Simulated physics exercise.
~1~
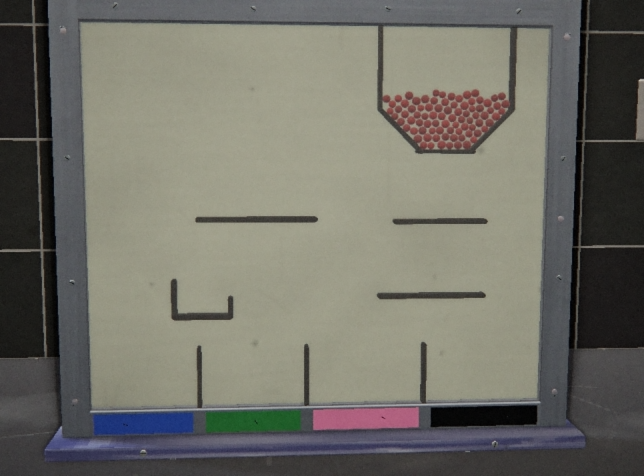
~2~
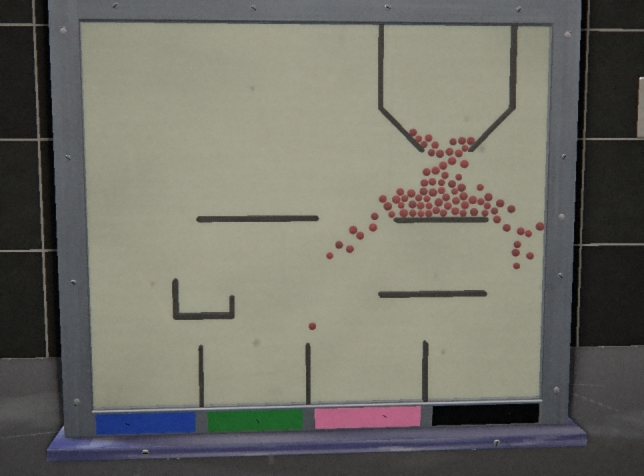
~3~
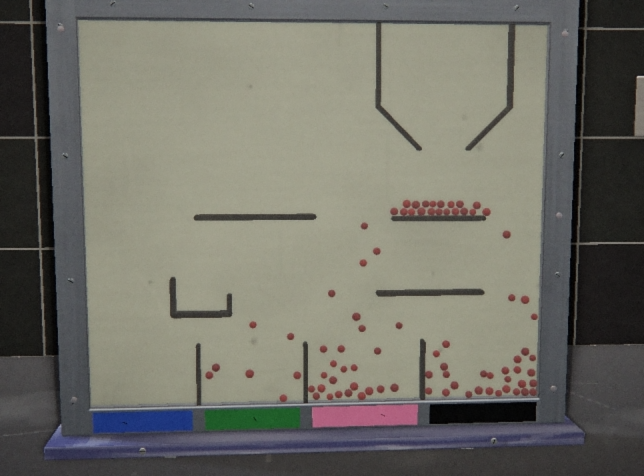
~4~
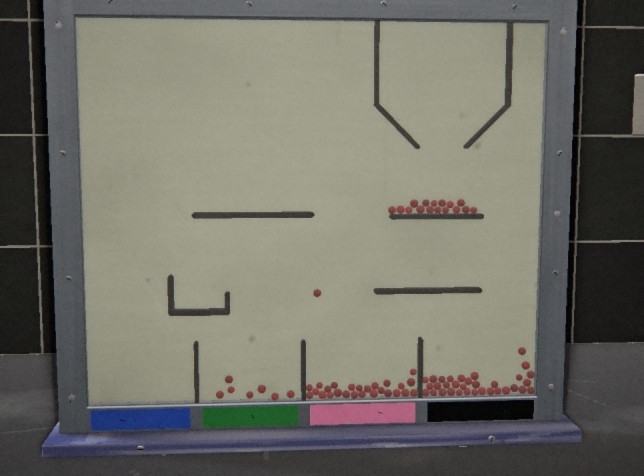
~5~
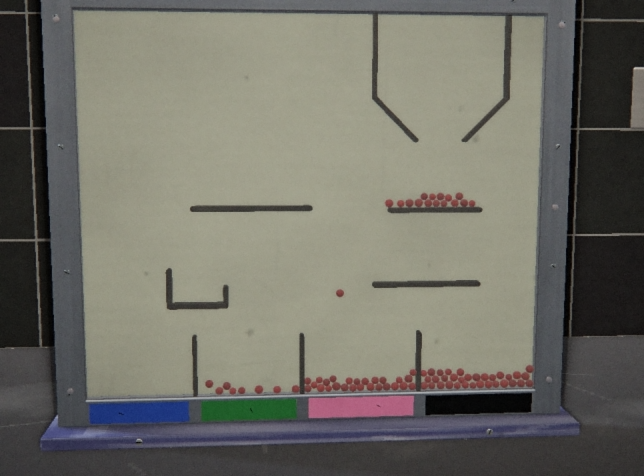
Against a dark tiled wall, a shallow upright case holds a hopper packed with small red beads above fixed ledges and four bins marked blue, green, pink and black. The hopper's bottom opens and the beads pour down, heaping on the ledge directly below. They spill off both ends, some scattering left and others dropping along the right side. The hopper empties as beads gather mostly in the pink and black bins, with a few in green. At the end, a cluster remains on the upper right ledge, one bead is still in midair, and the blue bin stays empty.
